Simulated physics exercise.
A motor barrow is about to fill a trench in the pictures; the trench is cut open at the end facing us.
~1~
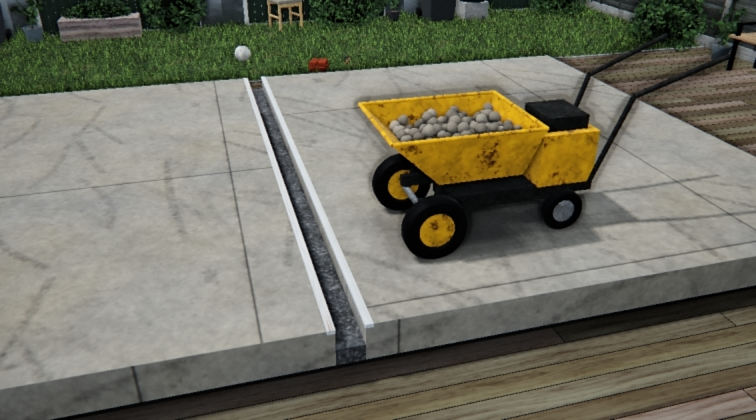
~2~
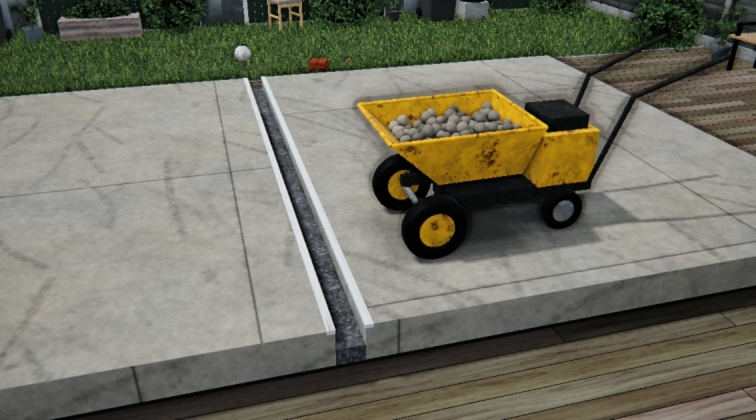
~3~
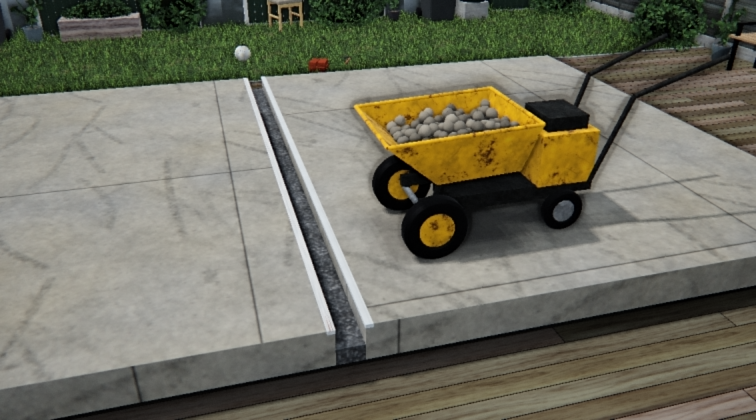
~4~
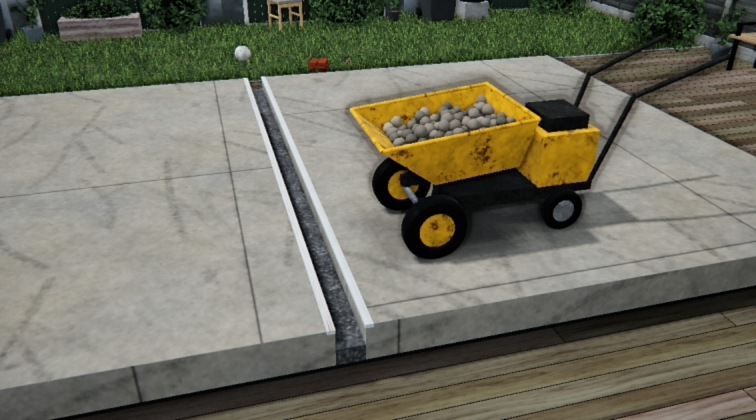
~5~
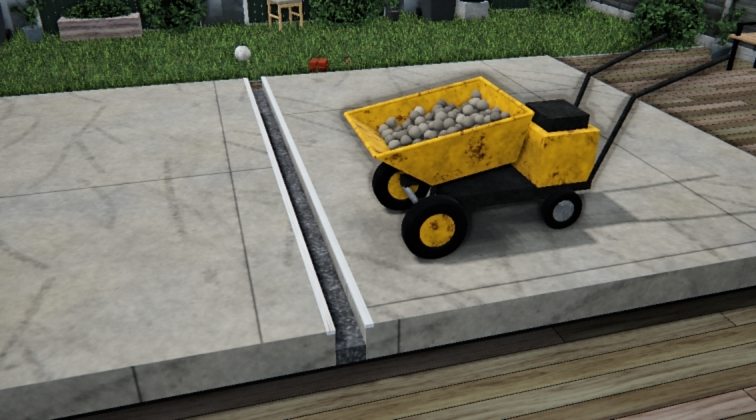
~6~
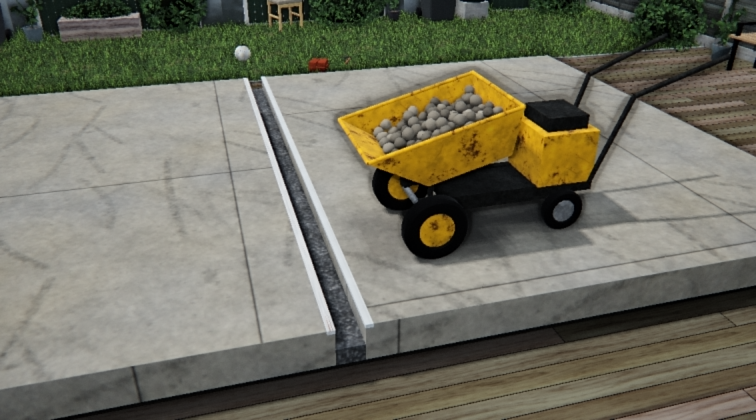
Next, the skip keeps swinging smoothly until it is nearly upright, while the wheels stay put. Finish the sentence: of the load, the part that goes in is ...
The minority.
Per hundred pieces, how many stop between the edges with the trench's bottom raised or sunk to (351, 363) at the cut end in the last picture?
Estimate: Approx. 30 in a hundred.
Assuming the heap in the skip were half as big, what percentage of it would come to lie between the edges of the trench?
Around 30 %.
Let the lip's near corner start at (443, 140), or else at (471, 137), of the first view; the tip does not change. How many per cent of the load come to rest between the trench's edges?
First try: 40 per cent; second try: 30 per cent.
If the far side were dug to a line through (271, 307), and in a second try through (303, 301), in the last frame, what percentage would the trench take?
Well, it'd be something like 80 per cent the first time and 50 per cent the second.
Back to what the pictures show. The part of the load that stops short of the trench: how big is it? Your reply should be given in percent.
Share: Near 0 %.
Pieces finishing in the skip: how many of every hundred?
I'd put it at about 15 per cent.
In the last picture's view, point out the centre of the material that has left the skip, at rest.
Around (277, 245).
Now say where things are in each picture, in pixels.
The first picture shows lip of the skip (393, 146), level; top of the load (475, 127), river pebbles; first edge of the trench (356, 293); far edge (320, 299), the trench under half as wide as the skip, and about as deep as wide.
The second picture shows lip of the skip (392, 146), level; top of the load (474, 127).
The third picture shows lip of the skip (388, 148), tipped barely; top of the load (472, 125).
The fourth picture shows lip of the skip (383, 152), tipped a little; top of the load (467, 123).
The fifth picture shows lip of the skip (376, 157), tipped a little; top of the load (474, 121).
The sixth picture shows lip of the skip (369, 164), tipped clearly; top of the load (468, 115); first edge of the trench (356, 293); far edge (320, 299).
Just after the last frame, skip tipped steeply; every one in the skip.
A moment on, skip tipped steeply; roughly half in the skip; about a tenth in or heaped over the trench; roughly a third beyond it; just a few falling.
Further on, skip tipped right over; about a tenth in the skip; roughly a quarter in or heaped over the trench; roughly two thirds beyond it.
When it is over, skip tipped right over; about a tenth in the skip; roughly a quarter in or heaped over the trench; roughly two thirds beyond it.
